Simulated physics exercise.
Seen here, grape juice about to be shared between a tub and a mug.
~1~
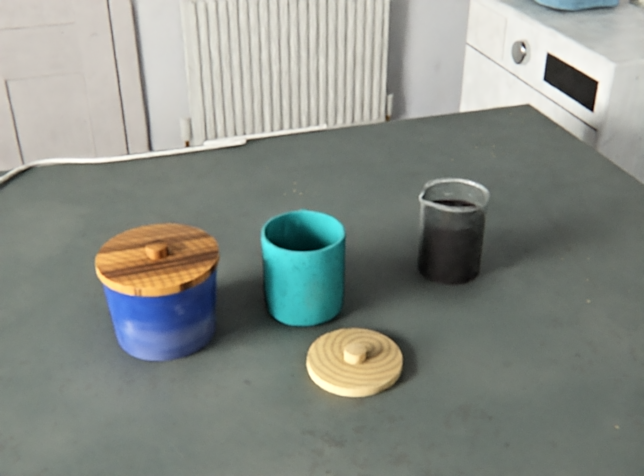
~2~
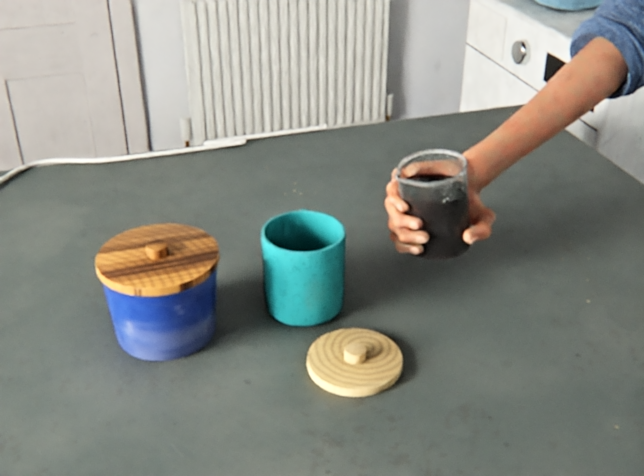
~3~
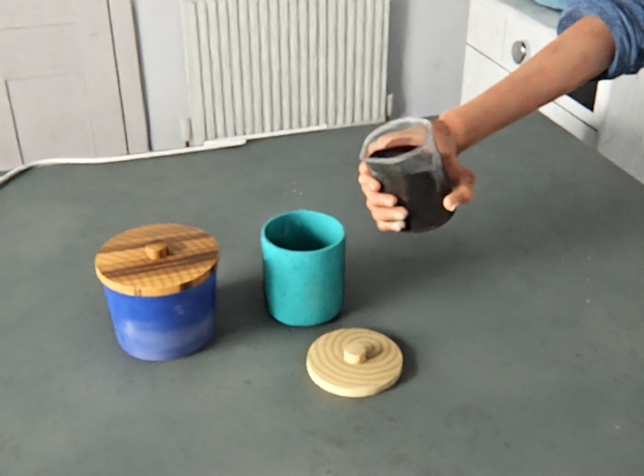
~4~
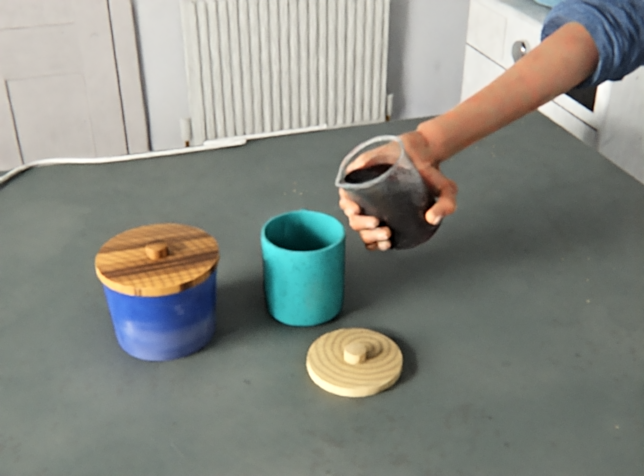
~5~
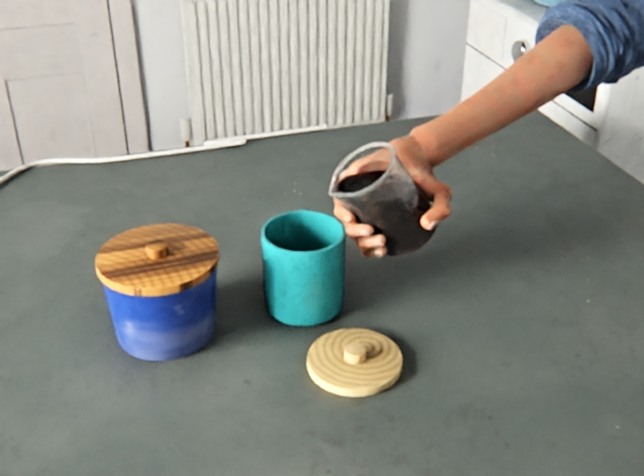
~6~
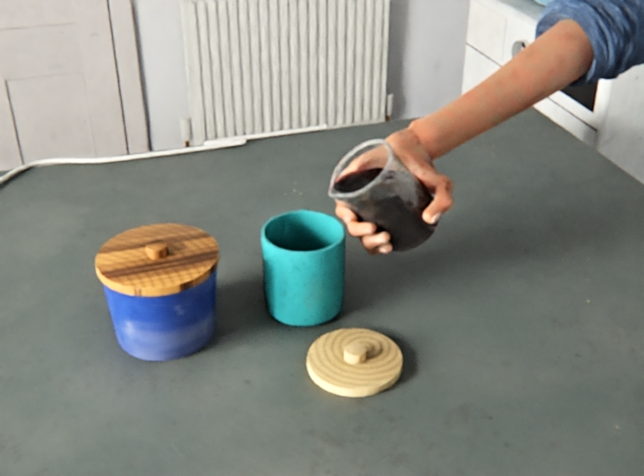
The footage shows a hand reaching in from the right, lifting a glass beaker of dark liquid off a grey table, moving it left and tilting it near an open teal mug, beside a lidded blue tub and a loose wooden lid.
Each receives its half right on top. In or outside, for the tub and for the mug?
The tub lets it run off outside; the mug fills up.
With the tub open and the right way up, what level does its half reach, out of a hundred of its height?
About 20 per cent.
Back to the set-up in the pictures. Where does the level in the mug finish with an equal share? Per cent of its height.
Near 30 in a hundred.
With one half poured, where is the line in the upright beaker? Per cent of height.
I make it 35 per cent.
A moment on, the grape juice goes into the mug.
Further on, it hits the lid of the tub and runs off.
When it is over, the mug has its share inside; the tub is empty, in a puddle.
